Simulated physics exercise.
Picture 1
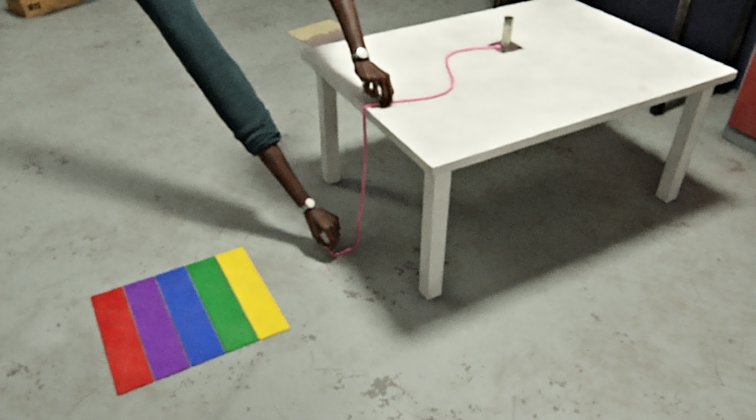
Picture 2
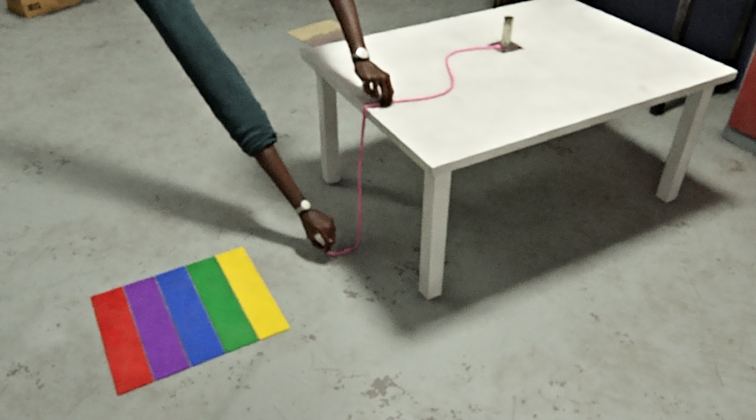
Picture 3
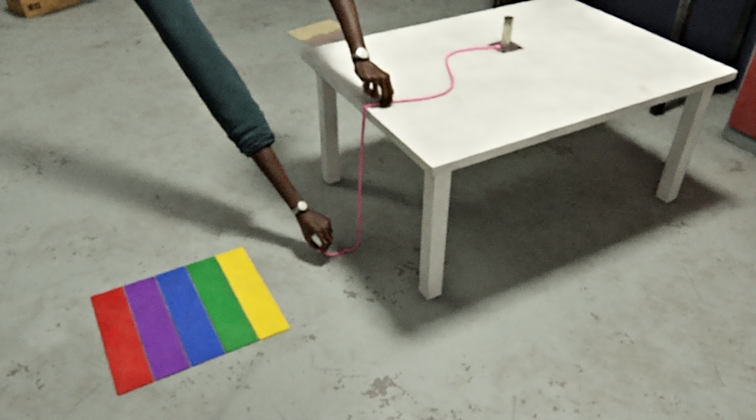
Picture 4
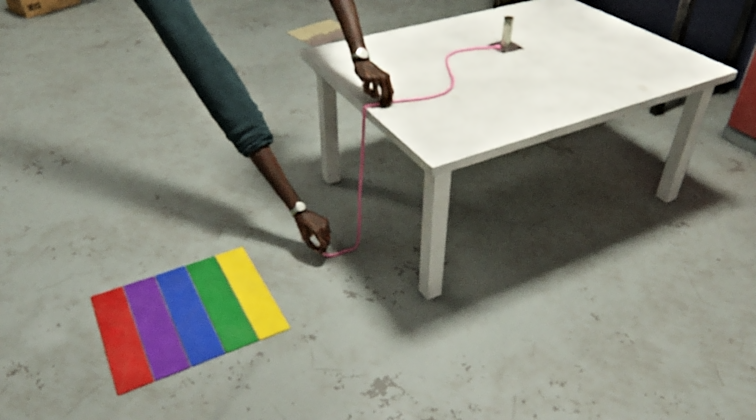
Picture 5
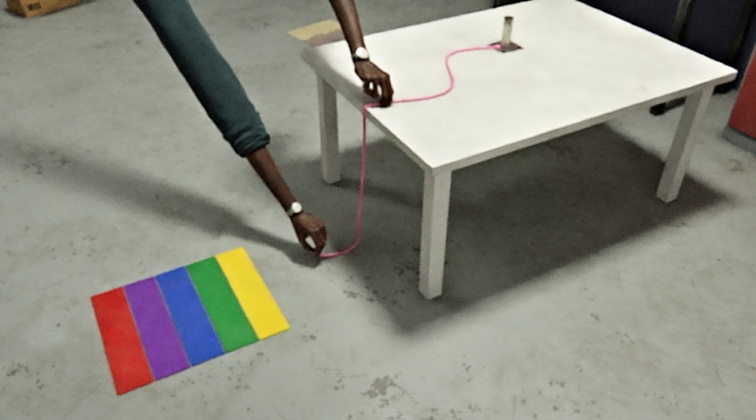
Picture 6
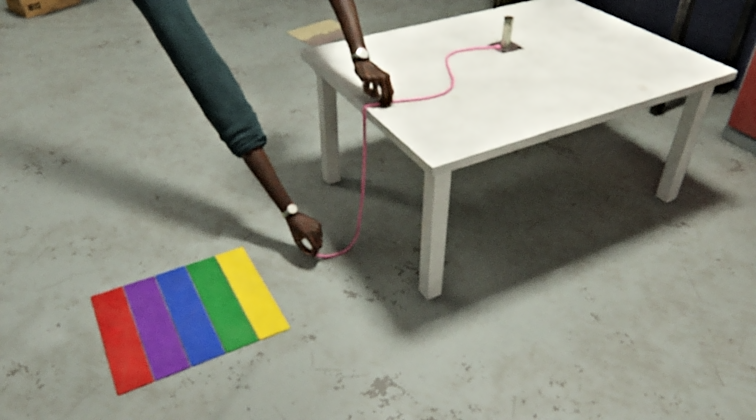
A hand slowly draws the pink cord's end slightly left while another pins it at the table's edge.
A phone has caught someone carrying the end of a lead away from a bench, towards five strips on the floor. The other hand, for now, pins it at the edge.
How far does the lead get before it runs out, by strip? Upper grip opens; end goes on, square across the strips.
As far as the blue strip.
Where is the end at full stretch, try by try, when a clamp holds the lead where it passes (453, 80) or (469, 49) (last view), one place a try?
In order of the tries, it's near (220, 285) and near (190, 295).
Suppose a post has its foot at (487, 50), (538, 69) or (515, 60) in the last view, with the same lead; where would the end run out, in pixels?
Estimated pixels per try: (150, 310); (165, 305); (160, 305).
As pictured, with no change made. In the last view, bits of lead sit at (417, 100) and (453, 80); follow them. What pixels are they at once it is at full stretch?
The first finishes about (373, 101) and the second about (420, 82).
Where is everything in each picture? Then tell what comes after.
In the first picture, end (329, 248); yellow (266, 317); green (234, 329); blue (201, 342); purple (166, 355); red (130, 369).
In the second picture, end (324, 249); lead through (472, 49) (450, 71) (429, 98) (364, 115) (359, 176) (359, 232).
In the third picture, end (322, 250).
In the fourth picture, end (320, 251); lead through (472, 49) (450, 71) (429, 98) (364, 115) (361, 176) (359, 232).
In the fifth picture, end (316, 252).
In the sixth picture, end (312, 254); lead through (472, 49) (450, 71) (429, 98) (364, 115) (364, 175) (357, 233).
Soon after, end near (247, 276); over yellow.
After that, end near (207, 290); over green.
At the stop, end near (181, 299); over blue. It gets as far as the blue strip.
